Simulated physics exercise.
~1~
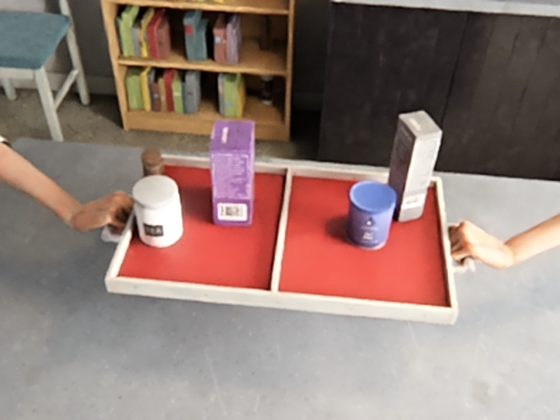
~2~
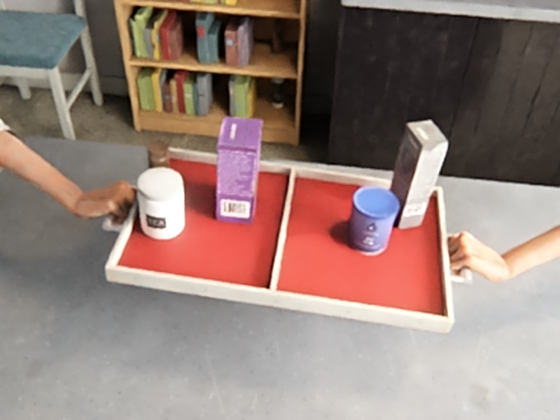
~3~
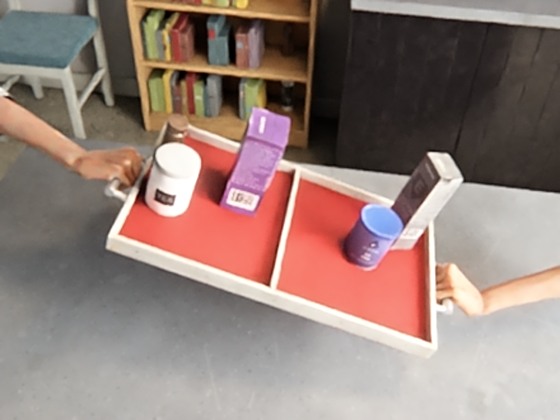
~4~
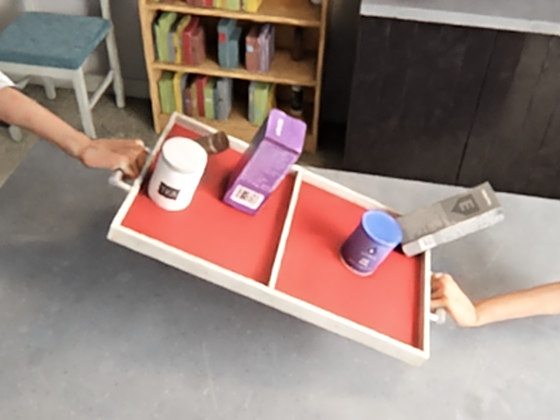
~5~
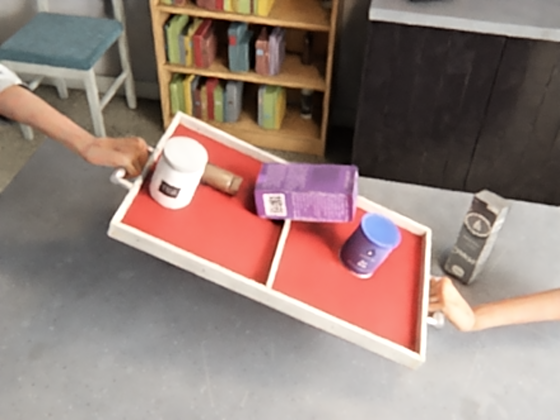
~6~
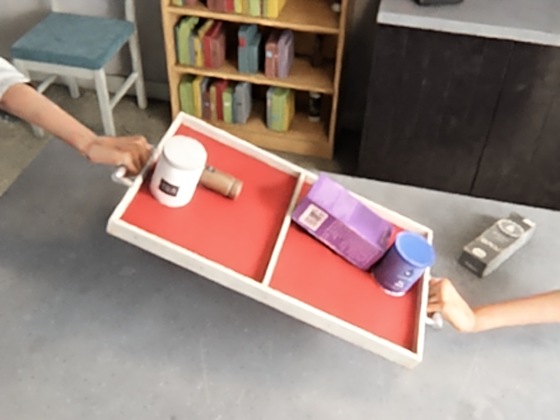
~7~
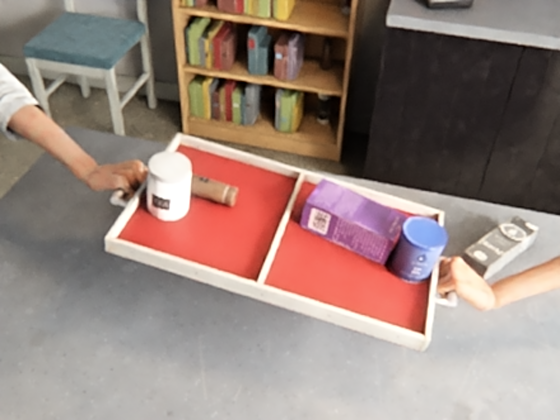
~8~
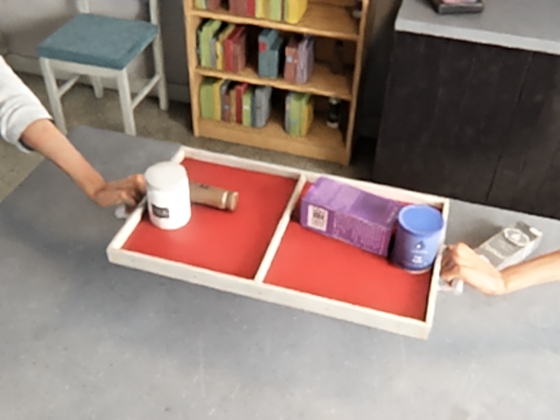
A grey carton toppled off a red tray onto the table as two hands dipped its right side, while a brown shaker and a purple carton fell over and a blue tin slid right; the tray was then levelled with the white jar standing.
